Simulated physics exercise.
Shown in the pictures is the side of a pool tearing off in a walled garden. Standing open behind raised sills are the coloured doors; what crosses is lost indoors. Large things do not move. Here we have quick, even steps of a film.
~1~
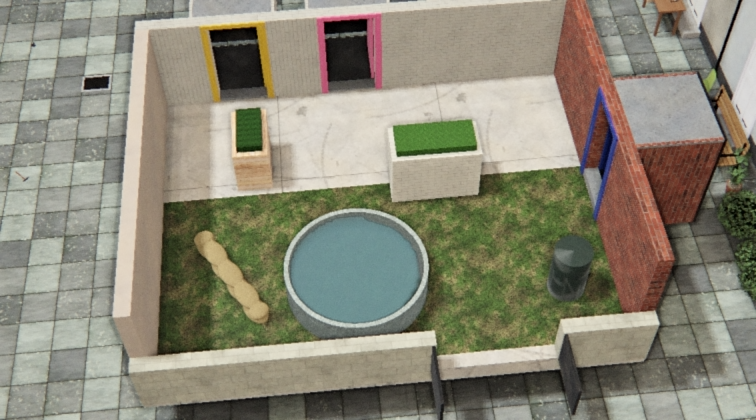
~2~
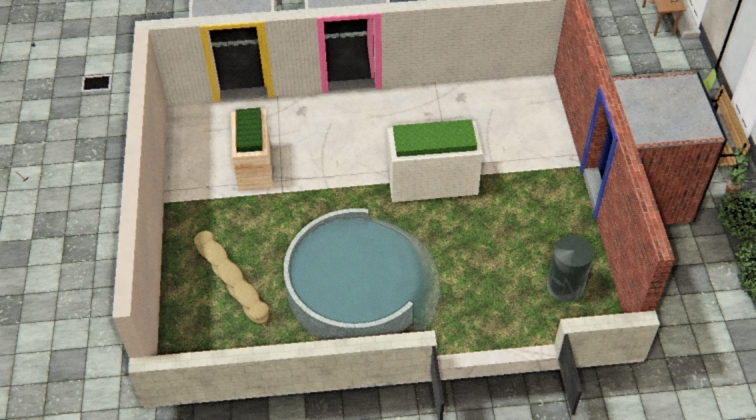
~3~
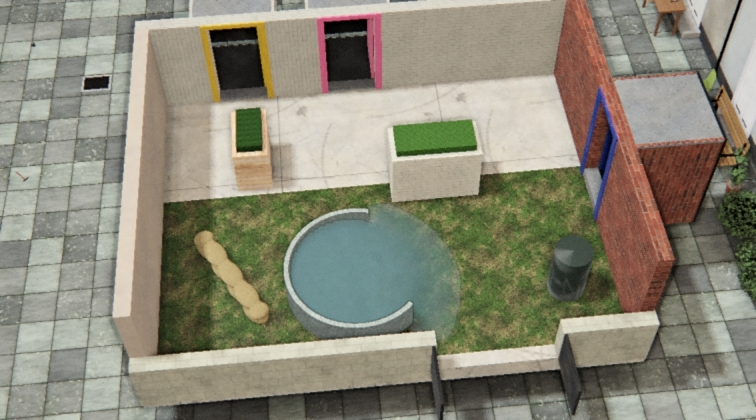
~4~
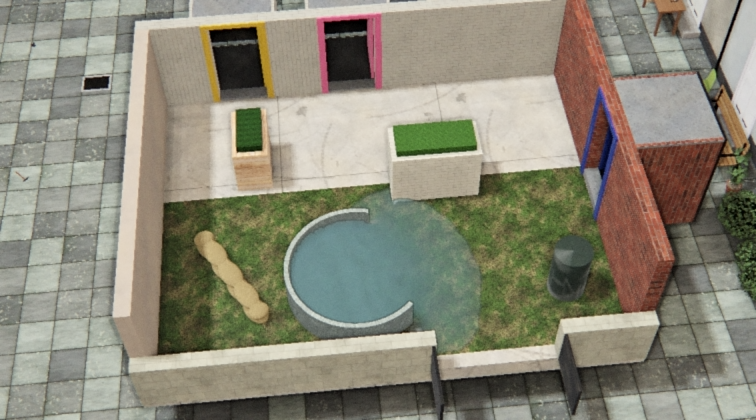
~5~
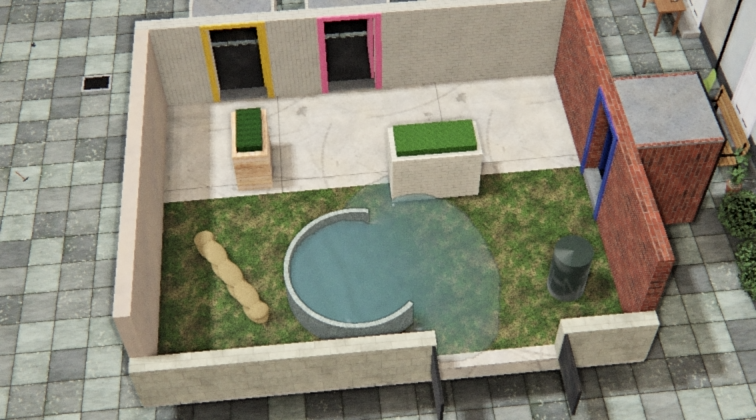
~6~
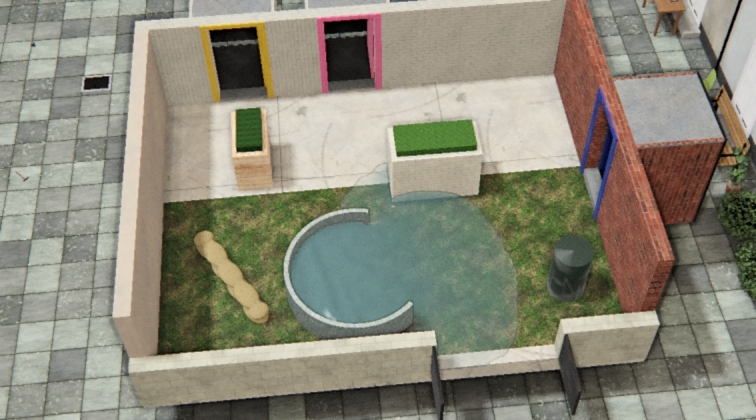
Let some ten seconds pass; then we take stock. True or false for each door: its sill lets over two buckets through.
The blue door false; the yellow door false; the pink door false.
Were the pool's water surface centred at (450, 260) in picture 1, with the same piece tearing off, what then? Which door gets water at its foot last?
The door you want is the yellow one.
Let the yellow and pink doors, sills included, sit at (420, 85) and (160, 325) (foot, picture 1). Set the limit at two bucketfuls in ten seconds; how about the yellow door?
I'd say the yellow one admits less.
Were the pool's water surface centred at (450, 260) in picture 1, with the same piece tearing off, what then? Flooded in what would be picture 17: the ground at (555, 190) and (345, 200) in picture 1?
The first spot is swamped and the second is untouched.
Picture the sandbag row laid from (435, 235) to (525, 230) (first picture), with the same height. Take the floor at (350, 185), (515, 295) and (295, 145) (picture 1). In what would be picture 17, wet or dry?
Point one: Submerged. Point two: Submerged. Point three: Untouched.
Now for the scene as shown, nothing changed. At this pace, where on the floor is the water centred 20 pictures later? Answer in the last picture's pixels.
I'd say near (471, 250).
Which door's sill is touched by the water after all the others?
The one in yellow.
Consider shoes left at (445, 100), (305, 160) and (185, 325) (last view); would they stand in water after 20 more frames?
First spot not wet, second soaked, third not wet.
A moment on, water covers 25 % of the floor; the blue door not reached, the yellow door not reached, the pink door not reached.
Next, water covers 35 % of the floor; the blue door wet at the sill, nothing in, the yellow door not reached, the pink door not reached.
Then, water covers 40 % of the floor; the blue door wet at the sill, nothing in, the yellow door not reached, the pink door wet at the sill, nothing in.
Later, water covers 60 % of the floor; the blue door wet at the sill, nothing in, the yellow door not reached, the pink door wet at the sill, nothing in.
In the end, water covers 80 % of the floor; the blue door wet at the sill, nothing in, the yellow door wet at the sill, nothing in, the pink door wet at the sill, nothing in.
